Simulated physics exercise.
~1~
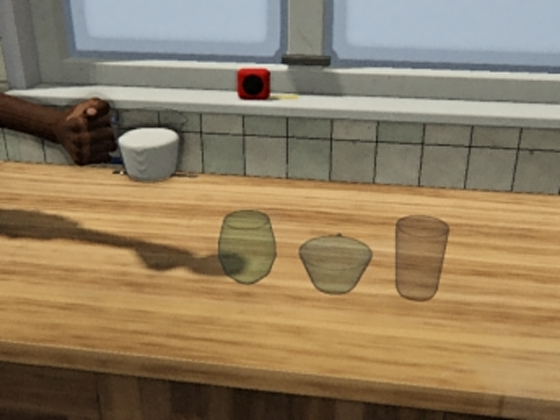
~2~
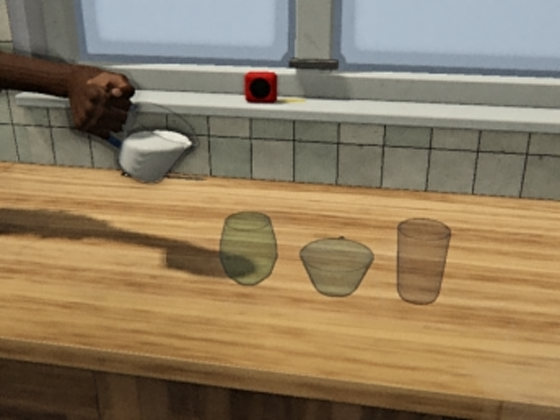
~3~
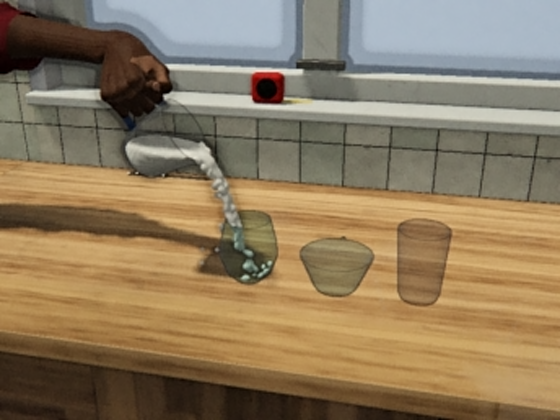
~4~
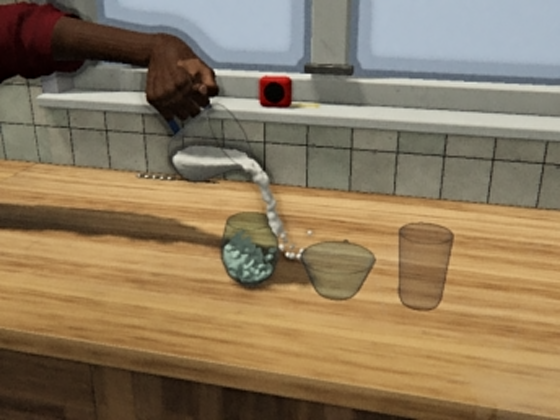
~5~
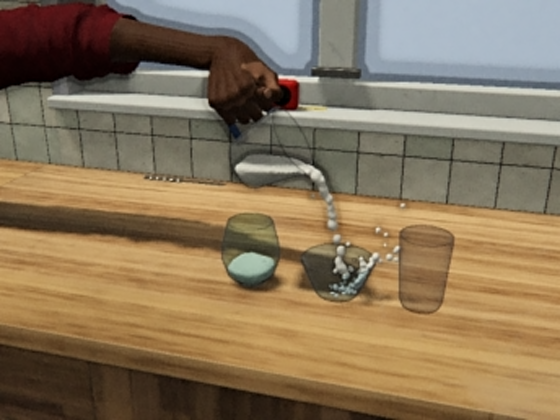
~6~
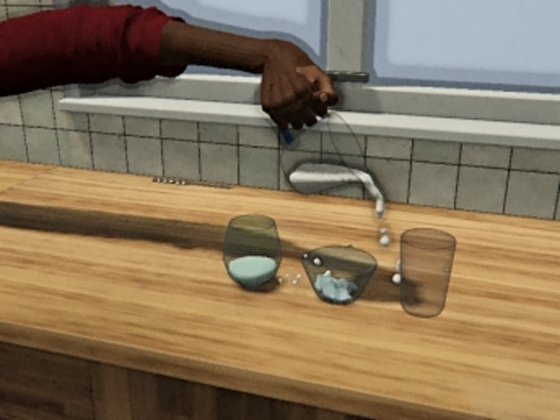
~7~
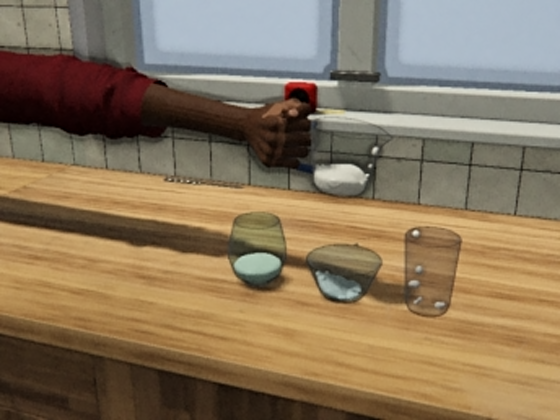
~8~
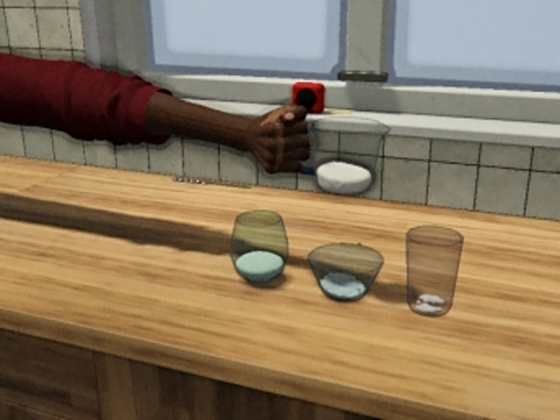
A dark-skinned hand in a red sleeve holds a clear jug of white milk above a wooden counter, seen from the front and slightly above, with grey tiles, a window and a small red object on the sill behind. A greenish stemless glass, a yellowish cup and a pinkish tumbler stand in a row. The hand tips the jug rightwards and milk streams into the left glass. Still tilted, the jug moves right, pouring into the cup and splashing, then dribbling toward the tumbler. It levels out, leaving milk low in all three vessels and some in the jug.
